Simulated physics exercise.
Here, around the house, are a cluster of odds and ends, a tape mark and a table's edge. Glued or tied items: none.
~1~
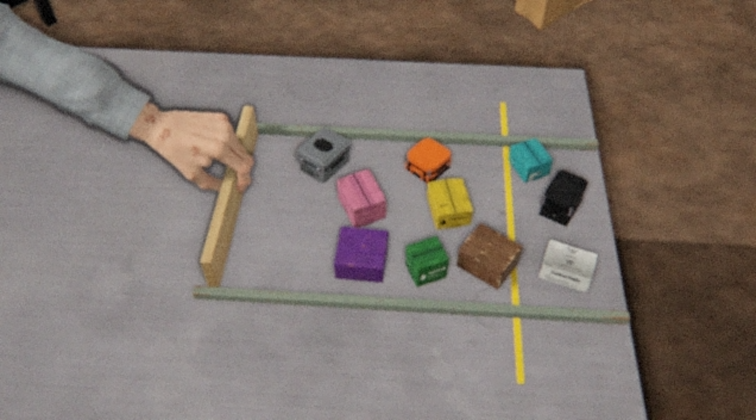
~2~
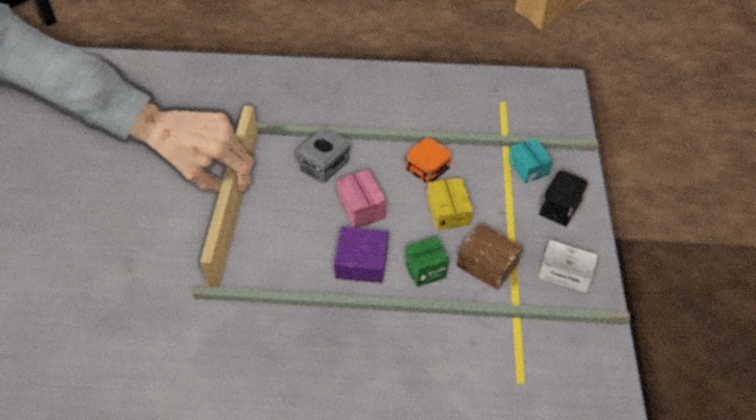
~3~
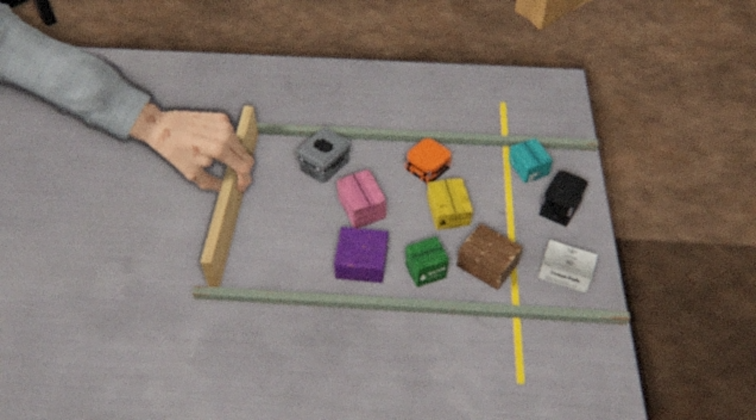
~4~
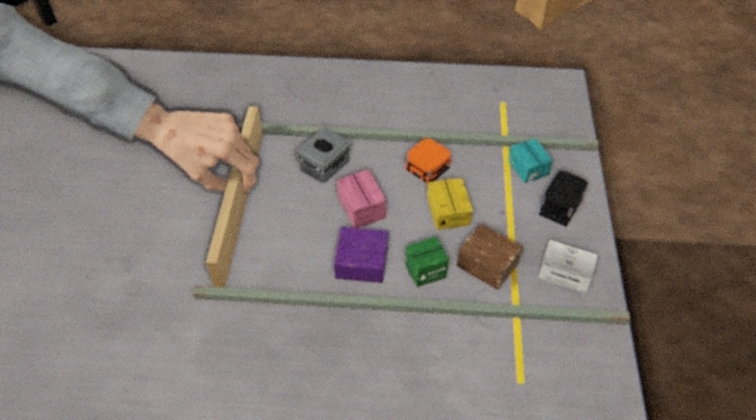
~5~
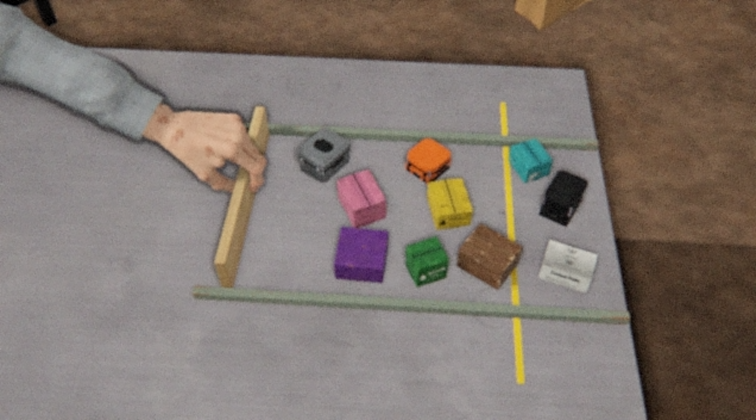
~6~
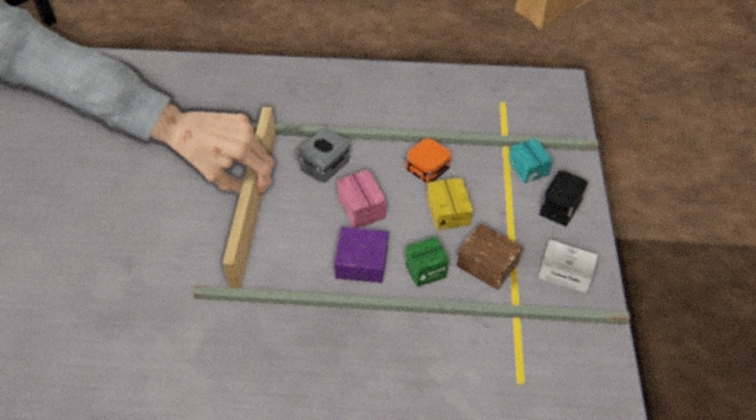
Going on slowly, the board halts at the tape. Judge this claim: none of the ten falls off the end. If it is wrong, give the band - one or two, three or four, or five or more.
Wrong; one or two fall off.
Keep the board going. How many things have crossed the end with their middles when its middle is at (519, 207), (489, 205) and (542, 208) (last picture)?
First 1, next 1, last 4.
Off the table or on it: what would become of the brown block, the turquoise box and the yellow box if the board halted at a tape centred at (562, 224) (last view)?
The brown block is no longer there; as for the turquoise box, it is no longer there; and the yellow box is no longer there.
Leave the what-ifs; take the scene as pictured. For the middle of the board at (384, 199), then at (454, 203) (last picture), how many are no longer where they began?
Moved so far: 6, later 9.
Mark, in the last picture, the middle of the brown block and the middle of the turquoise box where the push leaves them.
In the last view, the middles sit near (599, 247) and near (592, 165).
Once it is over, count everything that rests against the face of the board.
3 touch it.
Soon after, none off yet; black case at rest near (563, 198); white box at rest near (568, 266); turquoise box at rest near (530, 161).
At rest, the number that fall off is one or two; fallen, white box.
